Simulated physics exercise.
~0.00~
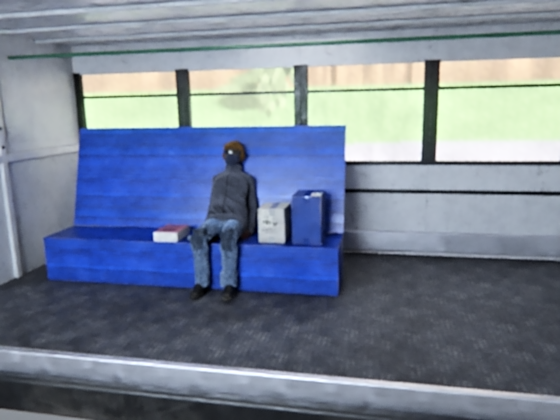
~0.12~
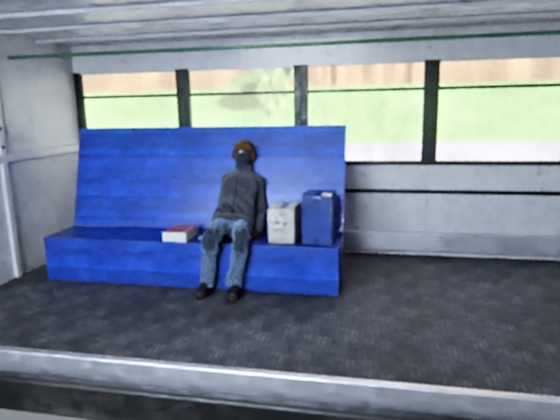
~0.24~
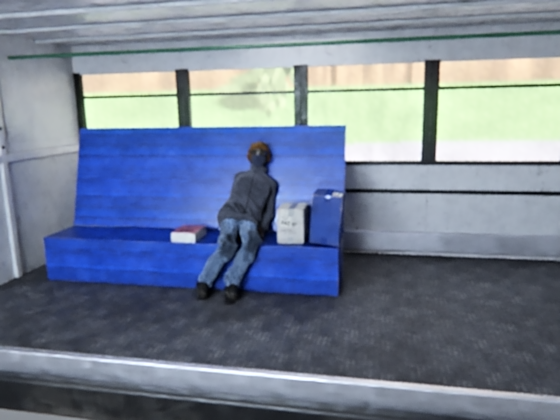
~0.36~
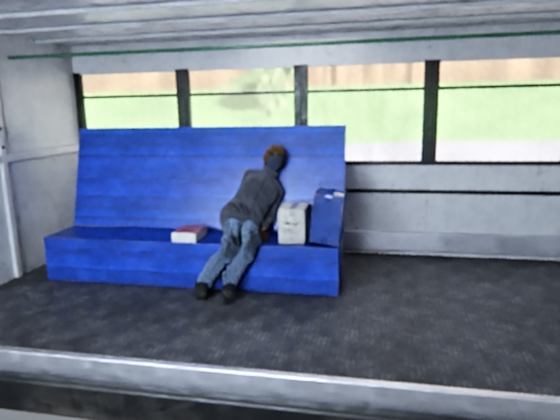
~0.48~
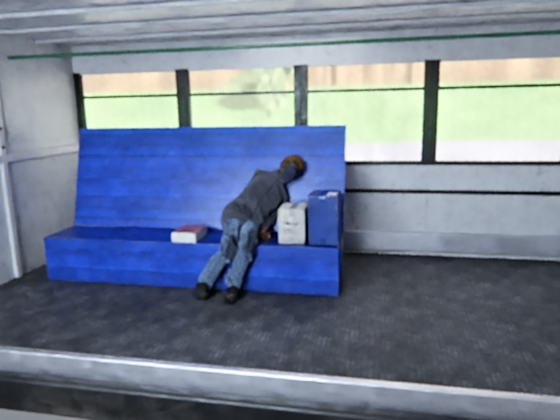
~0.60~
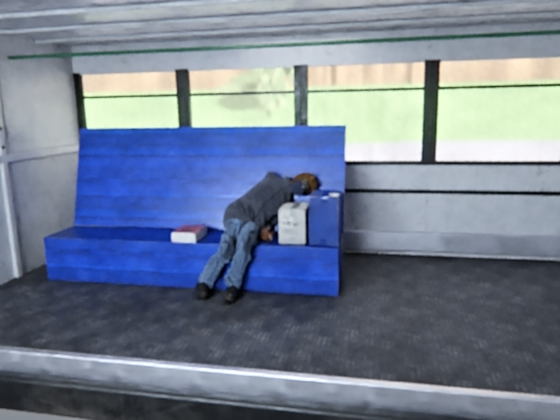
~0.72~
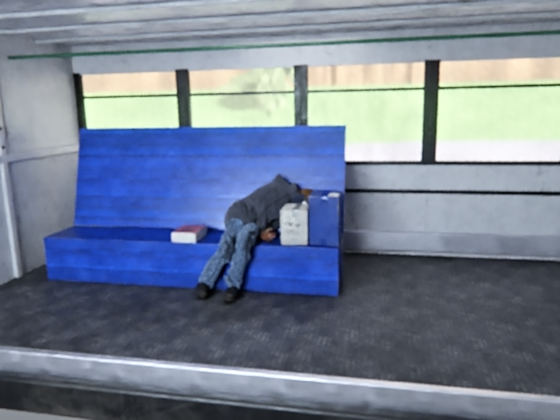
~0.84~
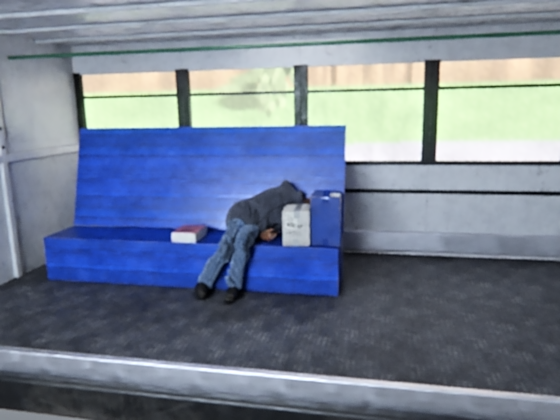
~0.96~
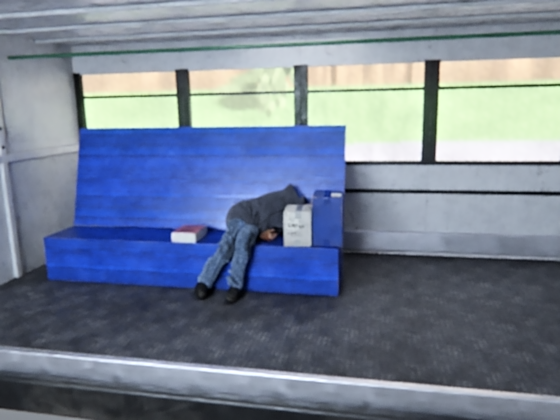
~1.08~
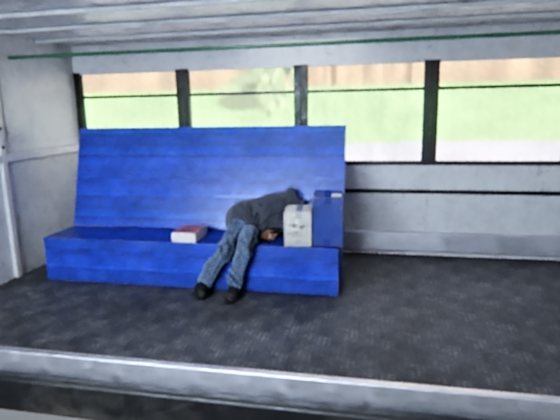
We see a seated figure on a blue bench slide right along with a pink folder, a white holdall and a blue pack, then topple sideways over the upright bags until the head drops behind the holdall, ending slumped there with everything still on the bench.
